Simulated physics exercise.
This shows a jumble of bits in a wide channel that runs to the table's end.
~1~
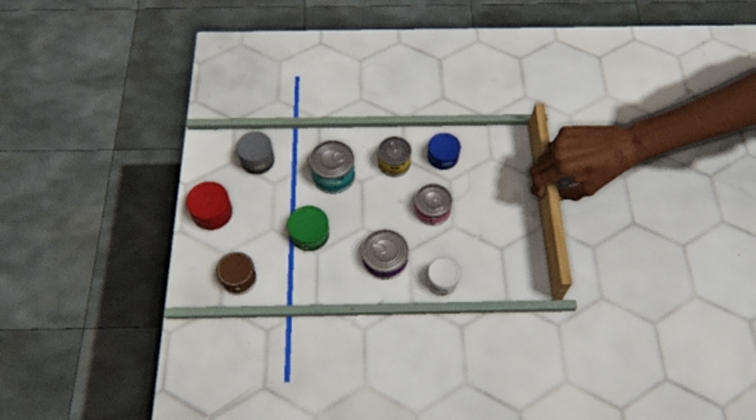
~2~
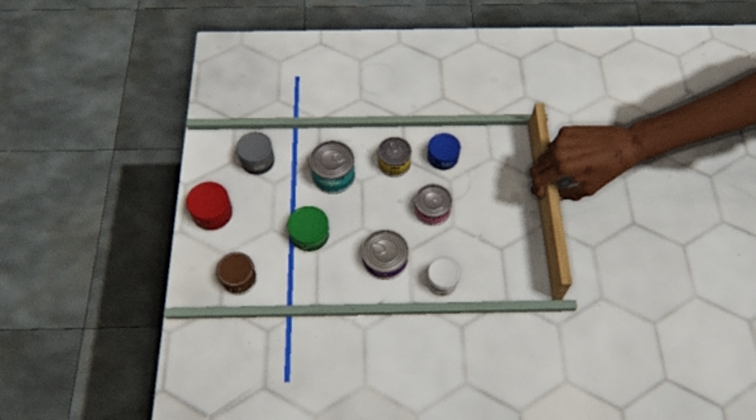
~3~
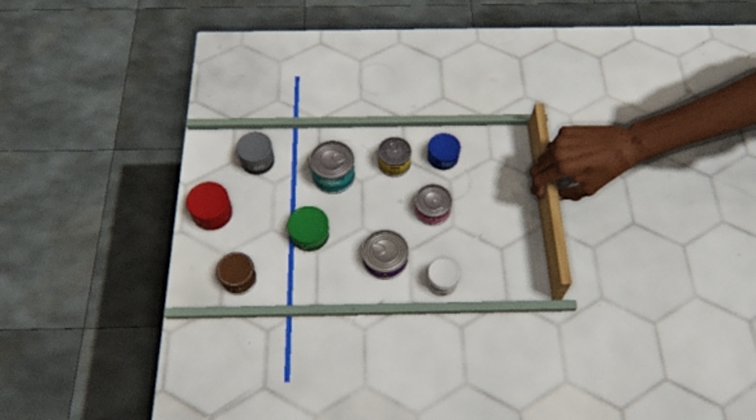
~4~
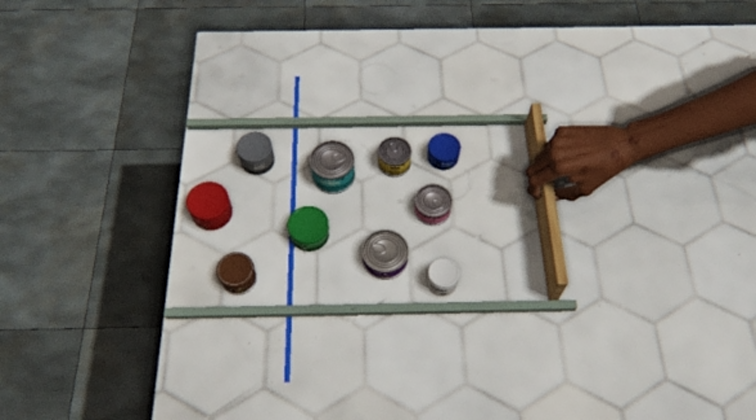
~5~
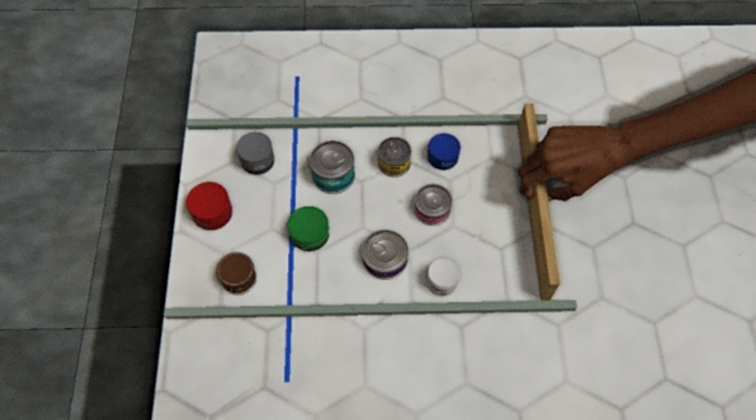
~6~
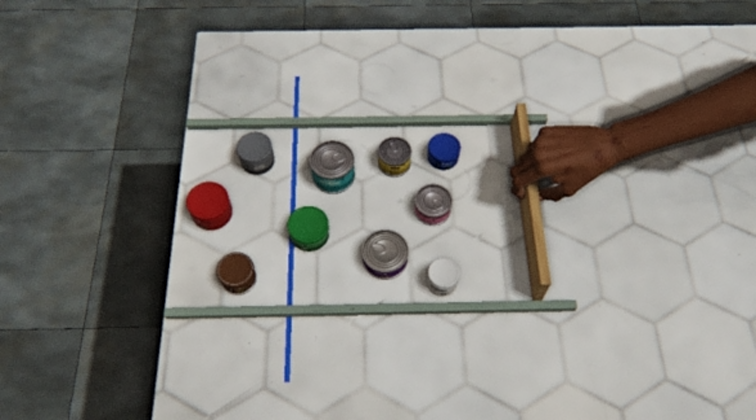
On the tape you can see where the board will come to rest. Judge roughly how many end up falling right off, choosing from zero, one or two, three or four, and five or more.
It is zero.
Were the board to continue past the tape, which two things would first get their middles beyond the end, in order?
Order, earliest first: Red tub, then grey tub.
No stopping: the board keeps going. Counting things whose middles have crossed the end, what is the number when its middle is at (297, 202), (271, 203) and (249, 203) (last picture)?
Respectively 0, 0 and 2.
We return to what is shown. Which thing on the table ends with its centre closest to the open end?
Nearest once everything settles: Red tub.
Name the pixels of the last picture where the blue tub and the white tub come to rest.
In the last picture, roughly (279, 138) and (274, 290).
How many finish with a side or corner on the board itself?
The count in contact is 4.
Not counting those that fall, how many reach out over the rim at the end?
0 in all.
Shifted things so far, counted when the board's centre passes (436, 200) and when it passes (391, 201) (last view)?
The first number is 4, the next one 6.
A little later, none off yet; red tub at rest near (210, 207); brown tin at rest near (237, 274); grey tub at rest near (256, 154).
When it is over, the number that fall off is zero.
